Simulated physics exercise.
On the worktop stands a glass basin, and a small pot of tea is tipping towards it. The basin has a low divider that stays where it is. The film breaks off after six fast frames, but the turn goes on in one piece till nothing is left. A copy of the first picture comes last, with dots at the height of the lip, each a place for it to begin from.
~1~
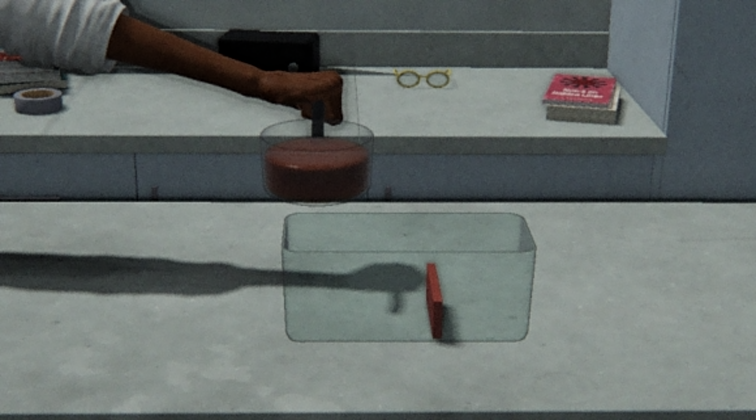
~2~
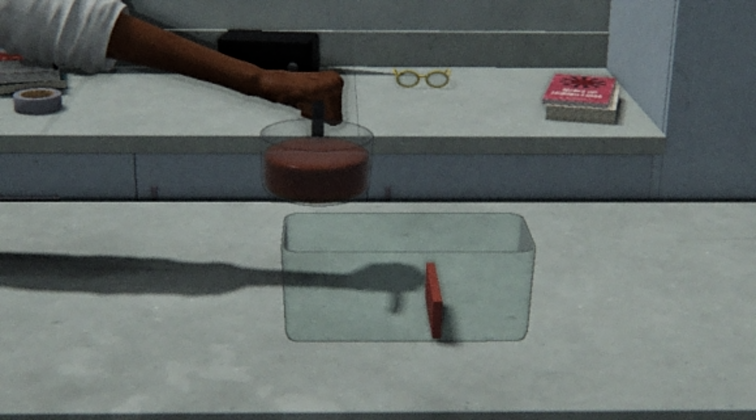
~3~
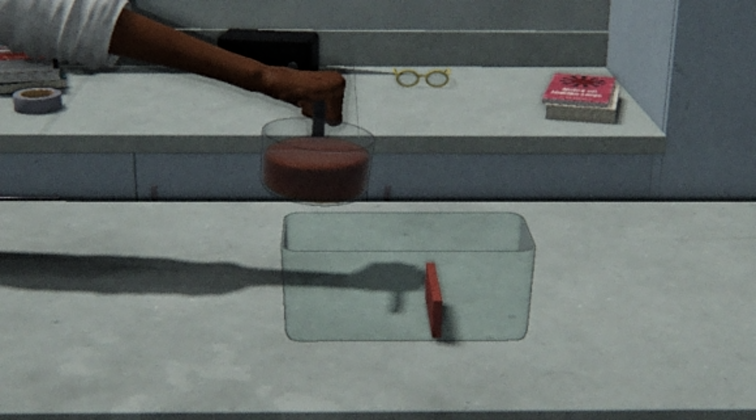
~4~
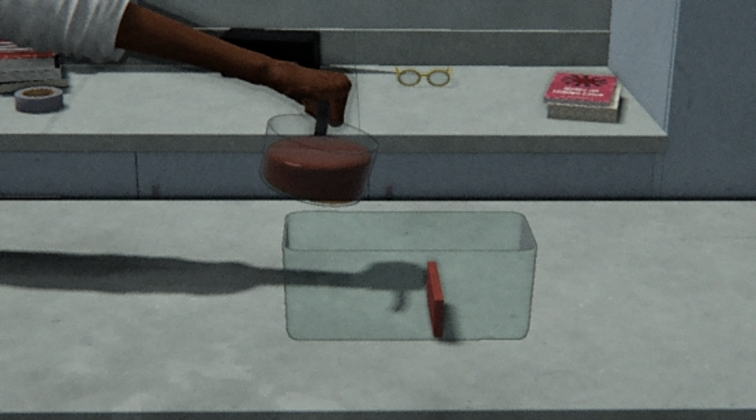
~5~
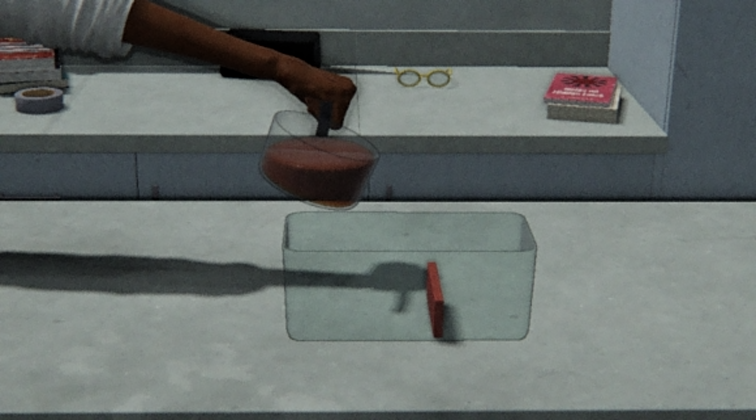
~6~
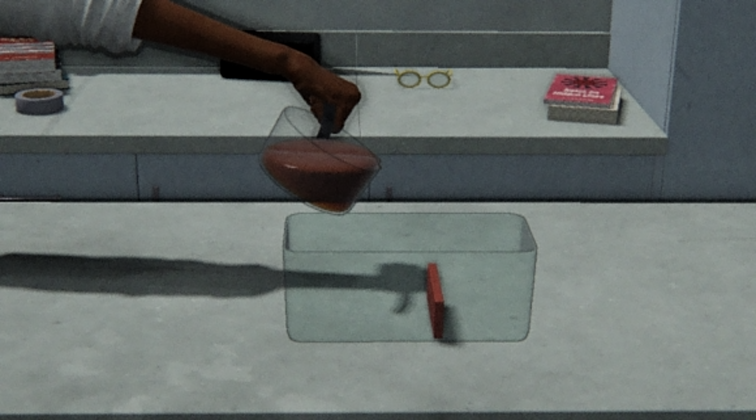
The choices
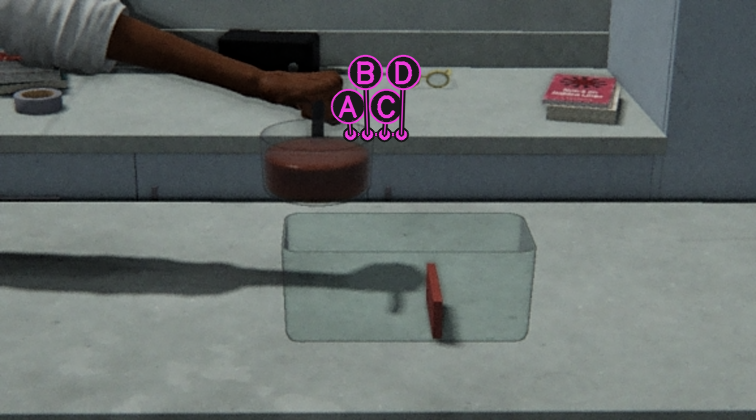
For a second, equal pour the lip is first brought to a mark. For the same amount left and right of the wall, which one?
D beats the others.
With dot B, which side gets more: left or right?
The left side.
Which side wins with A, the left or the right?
The left side.
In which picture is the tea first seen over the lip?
In picture 6.
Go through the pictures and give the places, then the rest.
The first picture shows upright, lip at (371, 134); basin from (286, 339) to (528, 338); top of the wall at (435, 281); nothing has left yet.
The second picture shows upright, lip at (371, 135); nothing has left yet.
The third picture shows tipped about 5°, lip at (373, 138); nothing has left yet.
The fourth picture shows tipped about 12°, lip at (376, 144); nothing has left yet.
The fifth picture shows tipped about 21°, lip at (378, 153); nothing has left yet.
The sixth picture shows tipped about 31°, lip at (379, 165); tea is over the lip, down to (379, 165).
In magenta, A at (350, 134); B at (367, 134); C at (384, 134); D at (401, 134).
With A, about 94 % ends left of the wall and 5 % right of it.
With B, about 98 % ends left of the wall and 1 % right of it.
With C, about 81 % ends left of the wall and 18 % right of it.
With D, about 52 % ends left of the wall and 48 % right of it.
